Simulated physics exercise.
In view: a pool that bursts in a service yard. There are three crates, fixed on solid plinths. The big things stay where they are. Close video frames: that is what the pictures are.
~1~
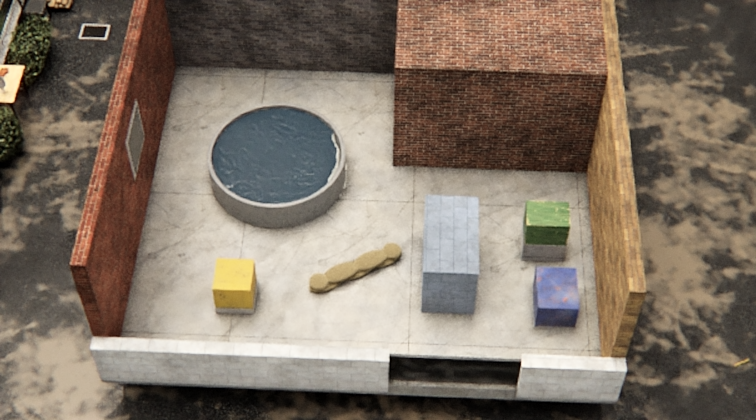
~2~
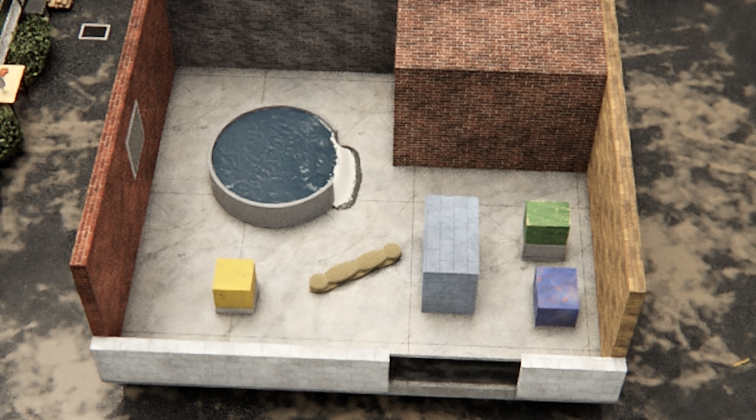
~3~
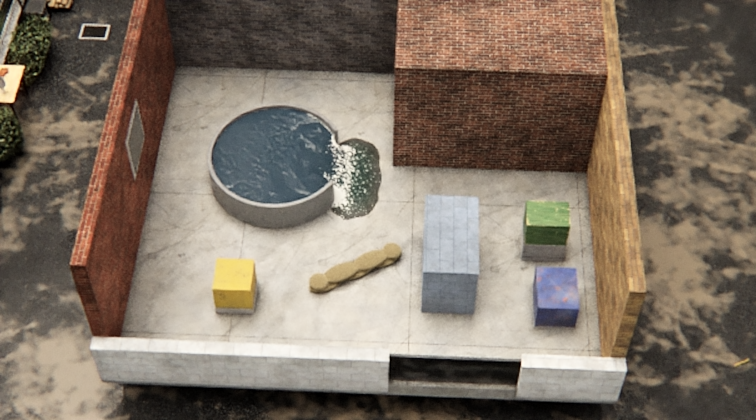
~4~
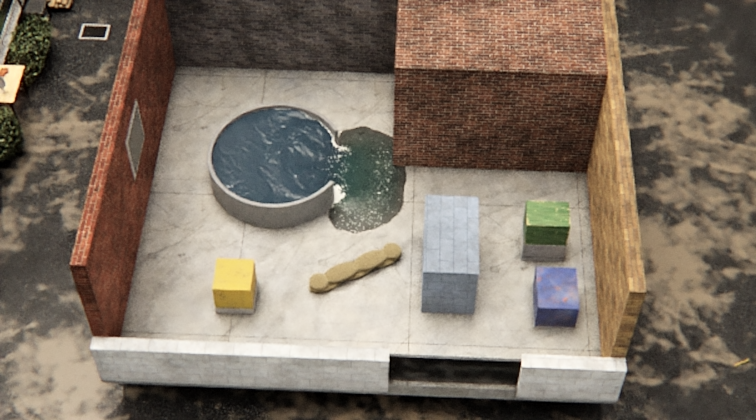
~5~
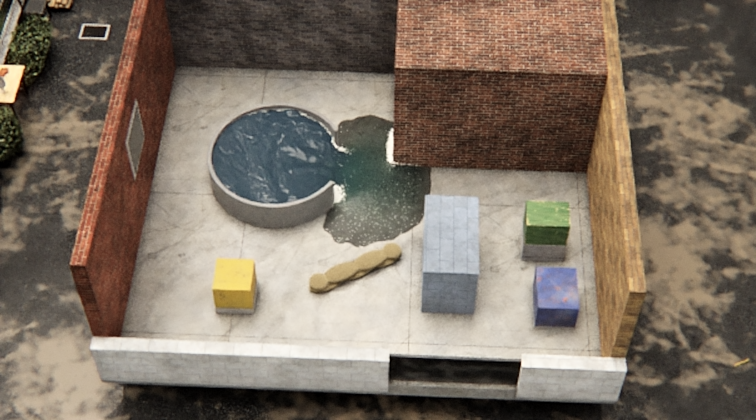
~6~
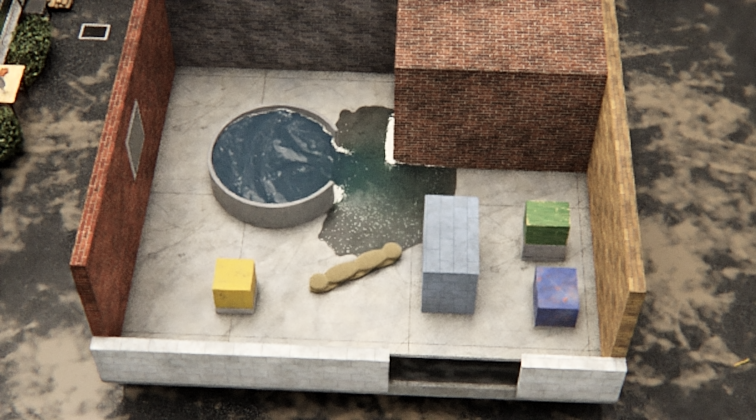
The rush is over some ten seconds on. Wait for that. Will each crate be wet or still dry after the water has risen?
My prediction: The blue crate is flooded; the yellow crate is not flooded; the green crate is not flooded.
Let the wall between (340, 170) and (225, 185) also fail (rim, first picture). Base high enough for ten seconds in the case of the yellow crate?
Yellow crate is reached.
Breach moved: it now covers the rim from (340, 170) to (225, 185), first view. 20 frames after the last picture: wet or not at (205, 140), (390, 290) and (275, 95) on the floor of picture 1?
In the order given, the spots are not soaked, swamped and not soaked.
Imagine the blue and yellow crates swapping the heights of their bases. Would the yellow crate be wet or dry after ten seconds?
Well, the yellow crate is inundated then.
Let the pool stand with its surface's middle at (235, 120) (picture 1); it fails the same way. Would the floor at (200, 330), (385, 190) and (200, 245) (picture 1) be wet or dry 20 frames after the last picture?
As listed: Clear, wet, clear.
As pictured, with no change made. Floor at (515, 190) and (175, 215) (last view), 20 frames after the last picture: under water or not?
In that order: Wet, not flooded.
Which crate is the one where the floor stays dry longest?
My pick is the one in yellow.
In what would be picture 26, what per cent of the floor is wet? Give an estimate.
Estimated share: About 50 %.
A moment on, water covers 20 % of the floor; the blue crate not reached, the yellow crate not reached, the green crate water round its plinth.
Next, water covers 30 % of the floor; the blue crate water round its plinth, the yellow crate not reached, the green crate water round its plinth.
Then, water covers 50 % of the floor; the blue crate water round its plinth, the yellow crate not reached, the green crate water round its plinth.
Later, water covers 70 % of the floor; the blue crate water round its plinth, the yellow crate water round its plinth, the green crate water round its plinth.
In the end, water covers 100 % of the floor; the blue crate was topped, the yellow crate stayed above the water, the green crate stayed above the water.
